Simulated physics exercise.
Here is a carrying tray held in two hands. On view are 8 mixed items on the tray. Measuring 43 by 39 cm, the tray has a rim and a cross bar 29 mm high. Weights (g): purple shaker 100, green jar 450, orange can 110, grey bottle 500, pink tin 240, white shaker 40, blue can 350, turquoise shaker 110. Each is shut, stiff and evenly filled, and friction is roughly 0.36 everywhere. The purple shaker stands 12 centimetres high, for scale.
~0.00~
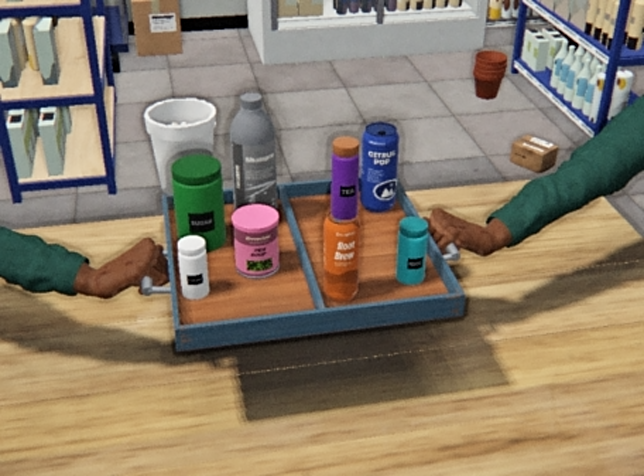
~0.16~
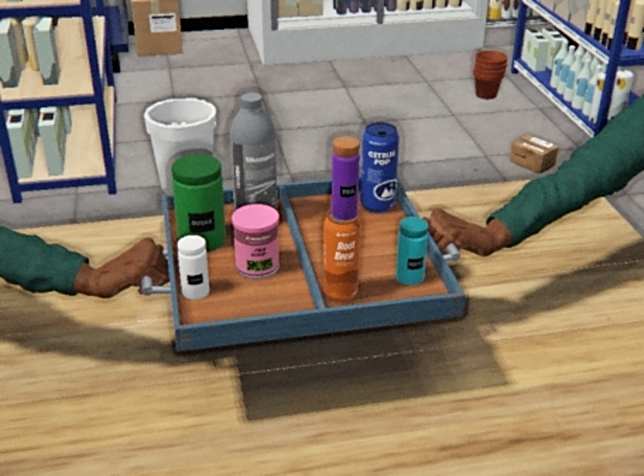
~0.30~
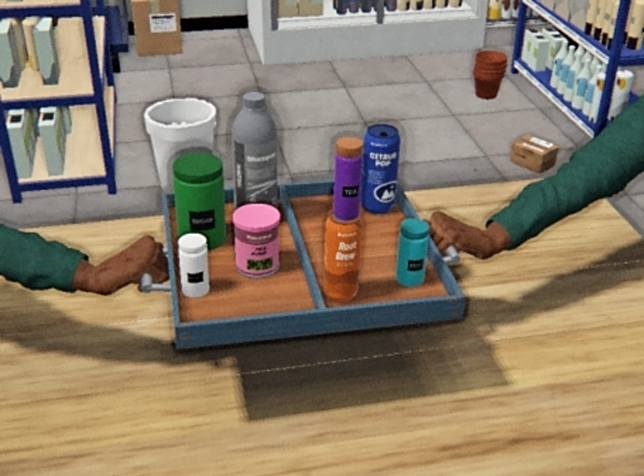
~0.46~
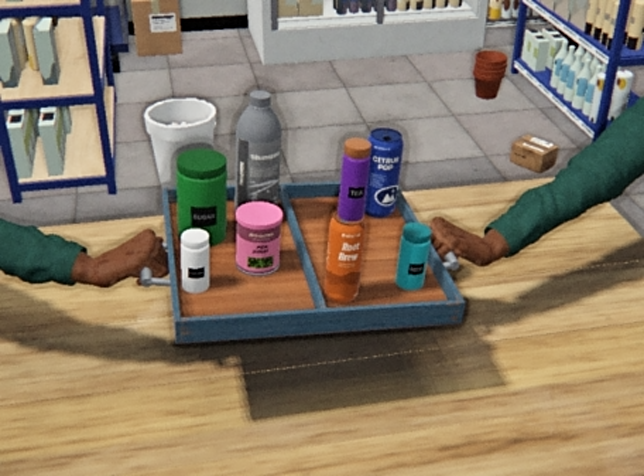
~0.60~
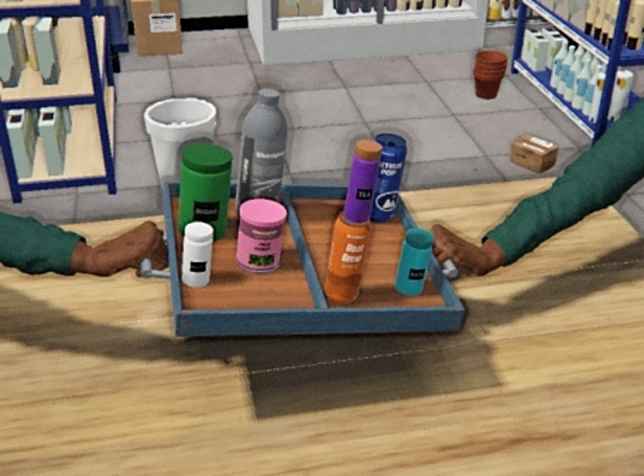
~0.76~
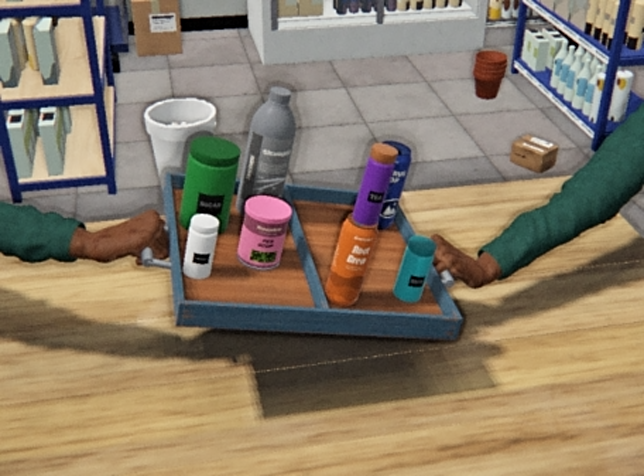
A tray of mixed containers held in two hands starts level, then tilts slightly right.
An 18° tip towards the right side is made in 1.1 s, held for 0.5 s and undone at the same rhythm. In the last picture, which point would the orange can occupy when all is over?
I would say roughly (414, 280).
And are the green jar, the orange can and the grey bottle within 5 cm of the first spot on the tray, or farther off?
In short, the green jar stays close to home, the orange can leaves its position, the grey bottle stays close to home.
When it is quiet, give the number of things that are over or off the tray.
It comes to 3.
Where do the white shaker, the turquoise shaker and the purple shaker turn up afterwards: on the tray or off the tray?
When everything stops, the white shaker is still in bounds, the turquoise shaker is out of bounds, and the purple shaker is out of bounds.
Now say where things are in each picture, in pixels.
The first picture shows tray level; orange can (342, 256); purple shaker (345, 179).
The second picture shows tray level; grey bottle (254, 159); pink tin (257, 242).
The third picture shows tilt 1°, right edge down; white shaker (194, 266); blue can (380, 170).
The fourth picture shows tilt 4°, right edge down; turquoise shaker (413, 256); purple shaker (354, 180).
The fifth picture shows tilt 7°, right edge down; green jar (205, 193); grey bottle (262, 155).
The sixth picture shows tilt 12°, right edge down; orange can (351, 261); pink tin (264, 233).
After 1.26 s, tilt 18°, right edge down; purple shaker now off the tray; orange can on its side near (409, 298); turquoise shaker 40° off its base.
After 2.06 s, tilt 14°, right edge down; turquoise shaker now off the tray; orange can on its side near (413, 286).
In the end (4.4 s), off the tray, purple shaker and turquoise shaker; toppled on the tray, orange can; the other 5 under 5 cm from the start. In the last view, orange can near (414, 281).
